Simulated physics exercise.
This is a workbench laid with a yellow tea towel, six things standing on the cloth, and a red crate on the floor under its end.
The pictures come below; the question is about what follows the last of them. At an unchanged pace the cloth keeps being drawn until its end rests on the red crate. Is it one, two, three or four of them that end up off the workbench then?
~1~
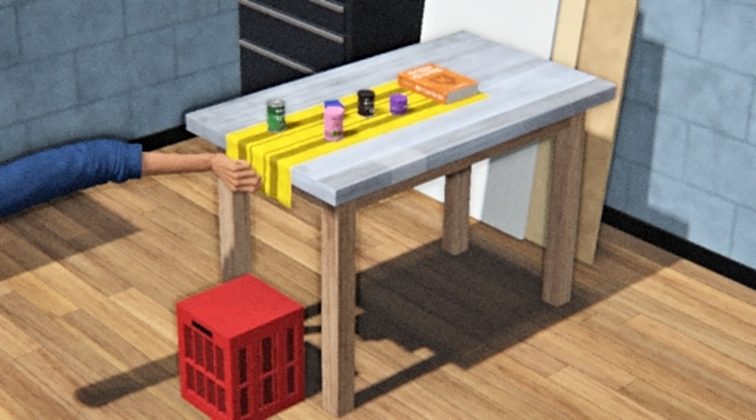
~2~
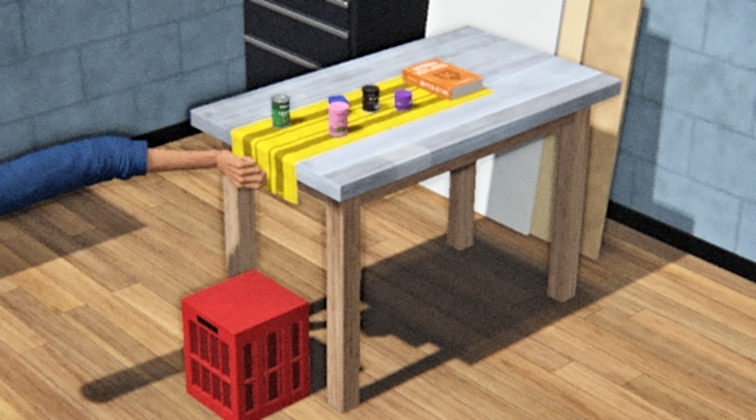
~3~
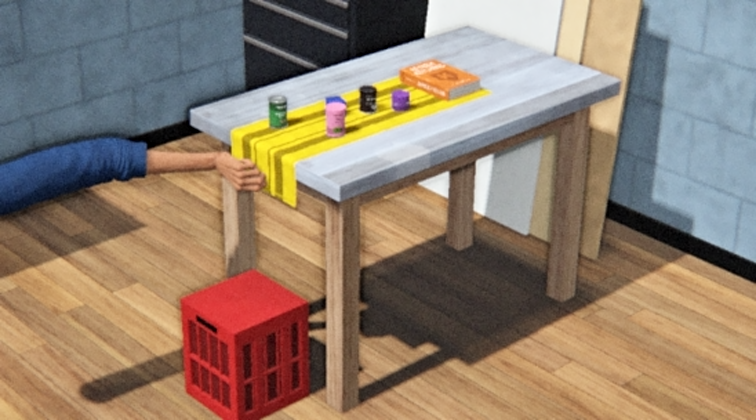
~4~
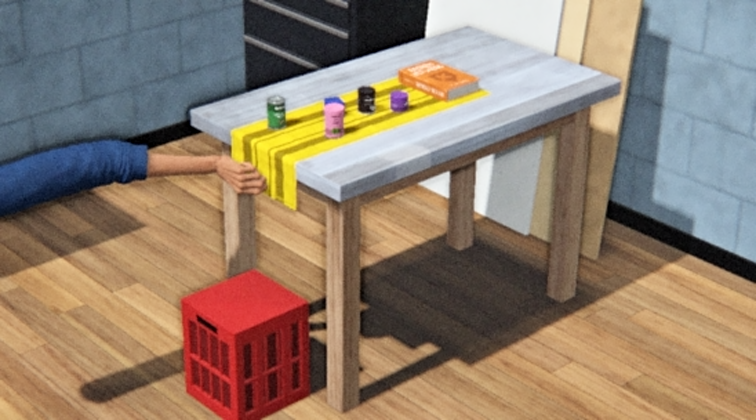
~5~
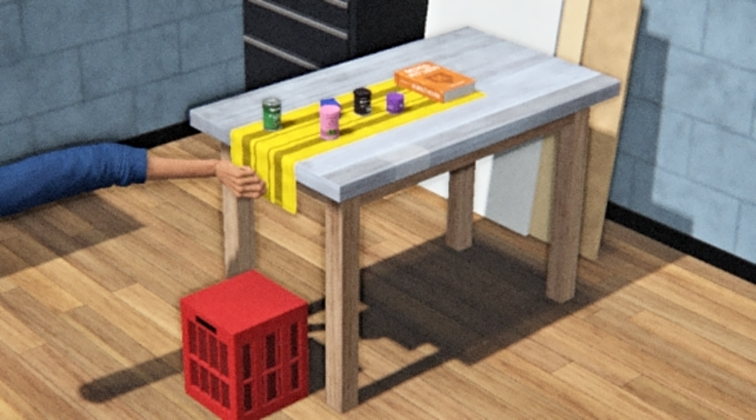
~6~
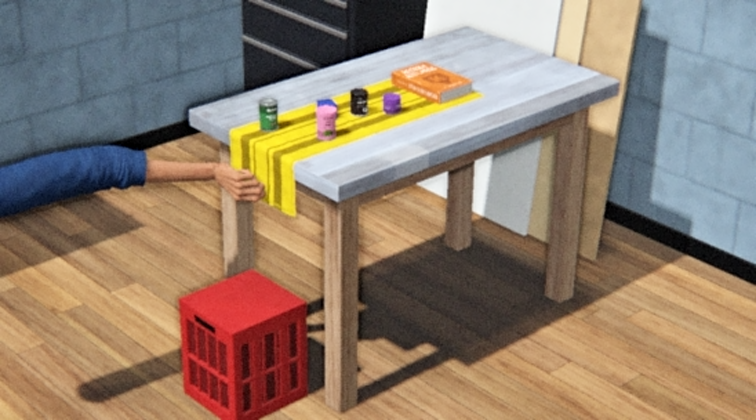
It is three.
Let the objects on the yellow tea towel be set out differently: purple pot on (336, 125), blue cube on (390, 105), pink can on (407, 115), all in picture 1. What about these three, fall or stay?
Each in turn: The purple pot goes down, the blue cube stays aloft, the pink can stays aloft.
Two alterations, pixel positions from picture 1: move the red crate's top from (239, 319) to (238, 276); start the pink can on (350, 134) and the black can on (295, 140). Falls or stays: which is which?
Pink can stays, black can is gone.
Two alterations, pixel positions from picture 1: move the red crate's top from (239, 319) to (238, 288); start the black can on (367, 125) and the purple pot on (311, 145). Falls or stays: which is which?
Outcome: Black can keeps its perch; purple pot is gone.
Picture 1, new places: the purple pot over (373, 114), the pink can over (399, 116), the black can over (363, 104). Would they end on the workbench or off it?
The purple pot does not fall; the pink can holds on; the black can remains up.
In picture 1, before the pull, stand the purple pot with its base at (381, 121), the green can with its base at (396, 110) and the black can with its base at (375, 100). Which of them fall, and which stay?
The purple pot stays put, the green can stays put, and the black can stays put.
A little later, hem near (262, 269); green can and pink can gone.
Next, hem on the crate; green can, pink can and blue cube gone.
When it is over, hem on the crate; green can, pink can and blue cube gone. It carries off three.
